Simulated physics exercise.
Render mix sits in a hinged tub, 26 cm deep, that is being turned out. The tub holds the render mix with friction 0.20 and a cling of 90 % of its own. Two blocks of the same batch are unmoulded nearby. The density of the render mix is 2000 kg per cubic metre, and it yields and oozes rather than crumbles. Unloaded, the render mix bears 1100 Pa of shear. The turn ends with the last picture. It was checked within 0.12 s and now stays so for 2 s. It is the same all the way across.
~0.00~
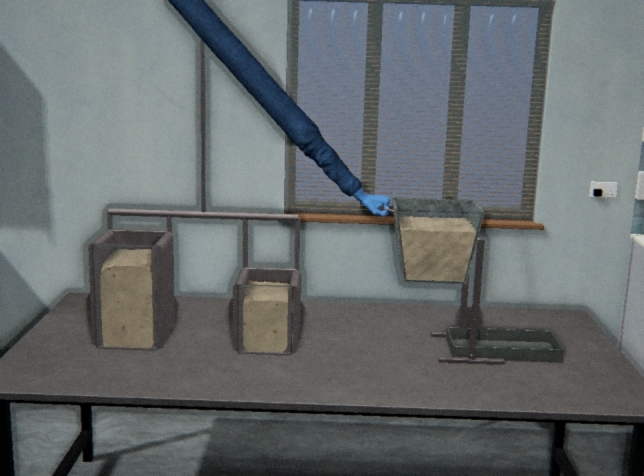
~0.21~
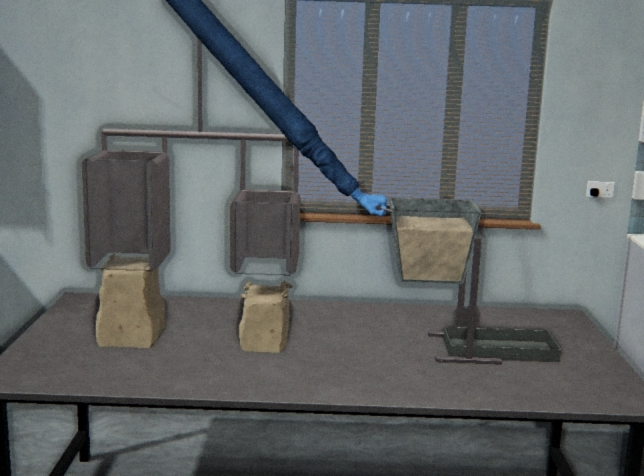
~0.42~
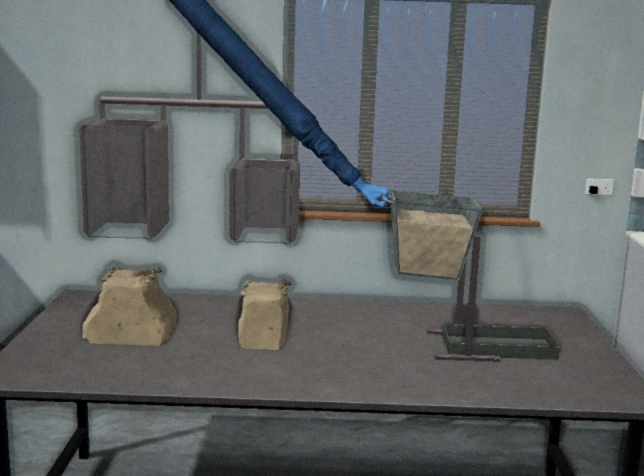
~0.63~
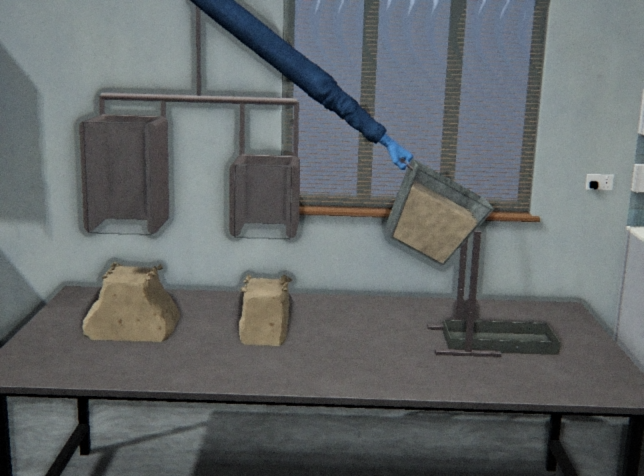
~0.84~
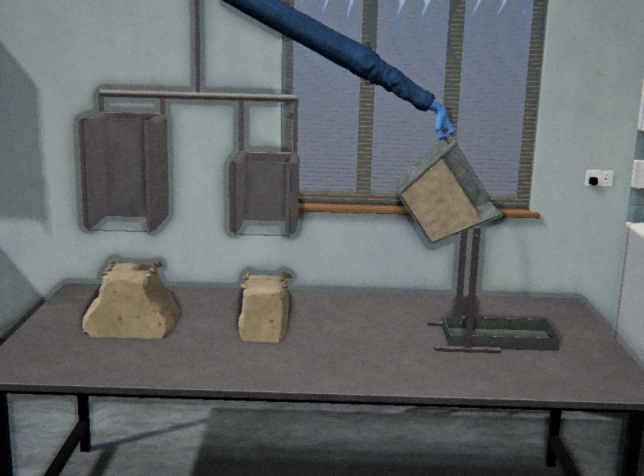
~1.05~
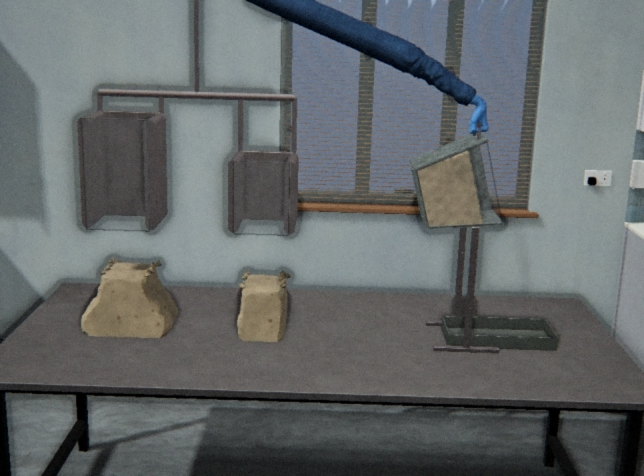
The clip opens with two boxy moulds lifting off pale, pasty blocks on a table; the left block sags and spreads wide at its base while the smaller right one barely changes. Then a blue-gloved hand swings the filled tub's rim up and rightward, tilting it steeply, the mix still inside.
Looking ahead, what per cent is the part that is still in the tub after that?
The part that is still in the tub after that is near 100 %.
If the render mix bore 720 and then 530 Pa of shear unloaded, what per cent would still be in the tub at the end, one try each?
In turn about 100 %, 80 %.
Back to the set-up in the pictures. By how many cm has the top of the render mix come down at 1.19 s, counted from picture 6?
About 0 cm.
After 1.19 s, the tub is at 75 degrees and holds 100 %.
After 1.36 s, the tub is at 75 degrees and holds 100 %.
After 1.53 s, the tub is at 75 degrees and holds 100 %.
After 1.70 s, the tub is at 75 degrees and holds 100 %.
After 3.05 s, the tub is at 75 degrees and holds 100 %.
